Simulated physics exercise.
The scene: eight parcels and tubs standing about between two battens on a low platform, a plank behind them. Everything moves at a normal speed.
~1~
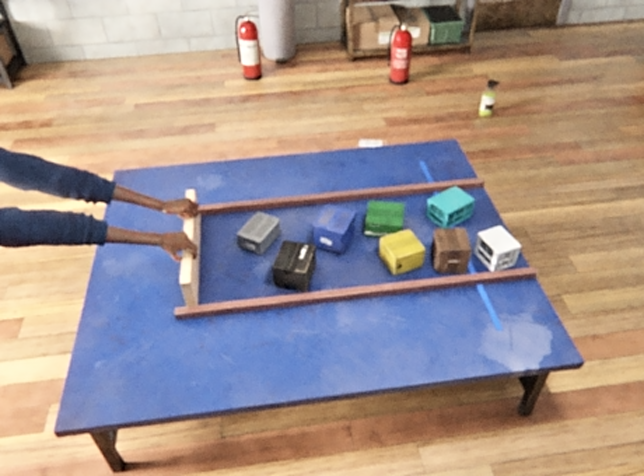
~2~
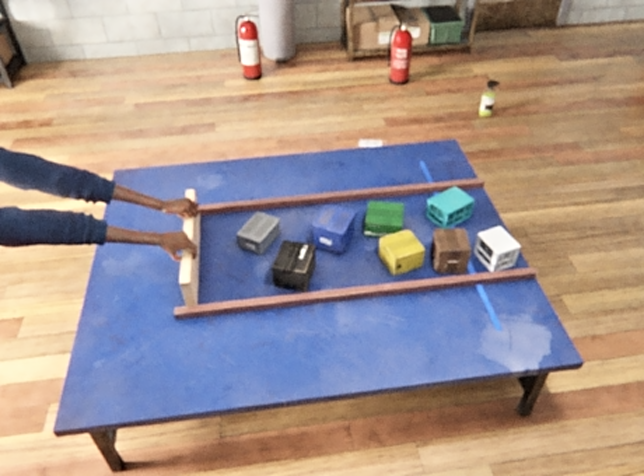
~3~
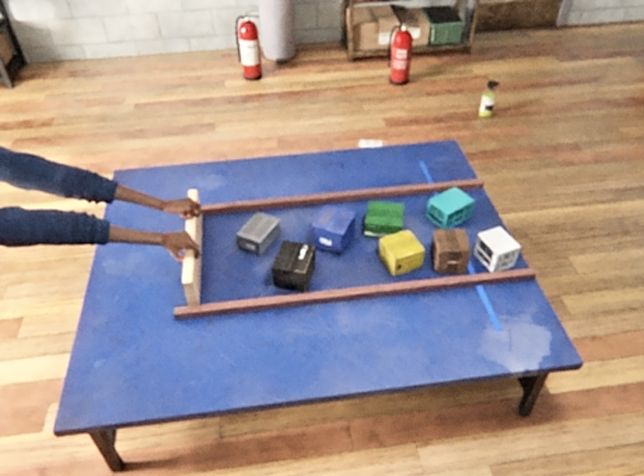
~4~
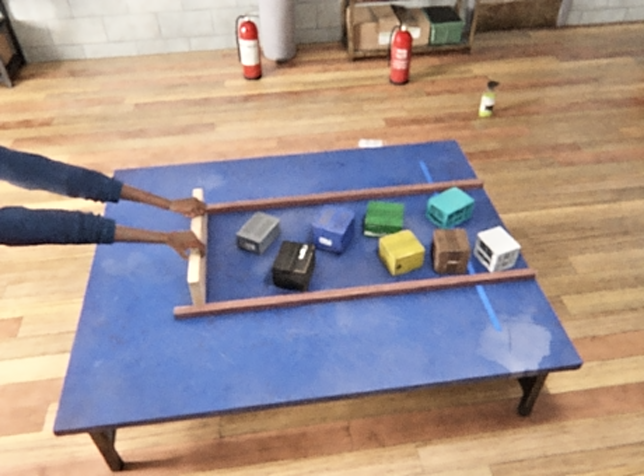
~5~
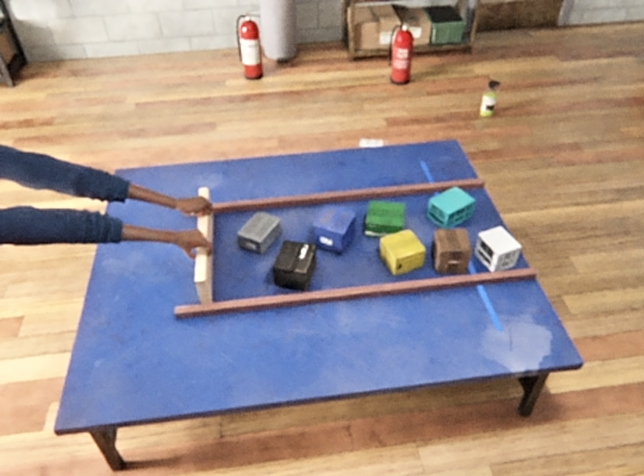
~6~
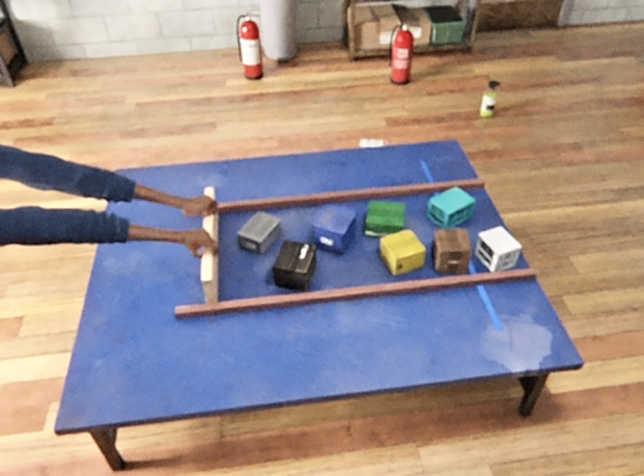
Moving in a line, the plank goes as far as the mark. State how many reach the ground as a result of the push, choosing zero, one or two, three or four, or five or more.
Three or four reach the ground.
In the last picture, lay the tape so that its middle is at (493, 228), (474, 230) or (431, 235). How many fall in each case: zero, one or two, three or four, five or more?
Result per tape, in order - more than four / five or more / either one or two.
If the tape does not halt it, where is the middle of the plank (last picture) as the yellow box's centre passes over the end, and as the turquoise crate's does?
With the yellow box it sits around (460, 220), with the turquoise crate around (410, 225).
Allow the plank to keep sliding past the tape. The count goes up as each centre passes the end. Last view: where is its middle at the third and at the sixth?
Its centre point is roughly (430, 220) and later (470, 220).
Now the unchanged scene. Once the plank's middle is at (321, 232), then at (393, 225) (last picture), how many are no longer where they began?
At the first spot the count is 4, and at the second it is 8.
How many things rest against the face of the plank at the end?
2 of them.
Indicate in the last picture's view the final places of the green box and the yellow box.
The green box stops around (493, 200); the yellow box around (518, 248).
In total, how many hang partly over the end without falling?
The total comes out at 3.
Early on, none off yet; white crate at rest near (497, 250); turquoise crate at rest near (451, 208); brown box at rest near (451, 252).
A while later, none off yet; white crate at rest near (497, 250); turquoise crate travelled about its own width near (472, 199); brown box travelled a little near (466, 250).
Finally, the number that fall off is three or four; lost, brown box, turquoise crate and white crate.
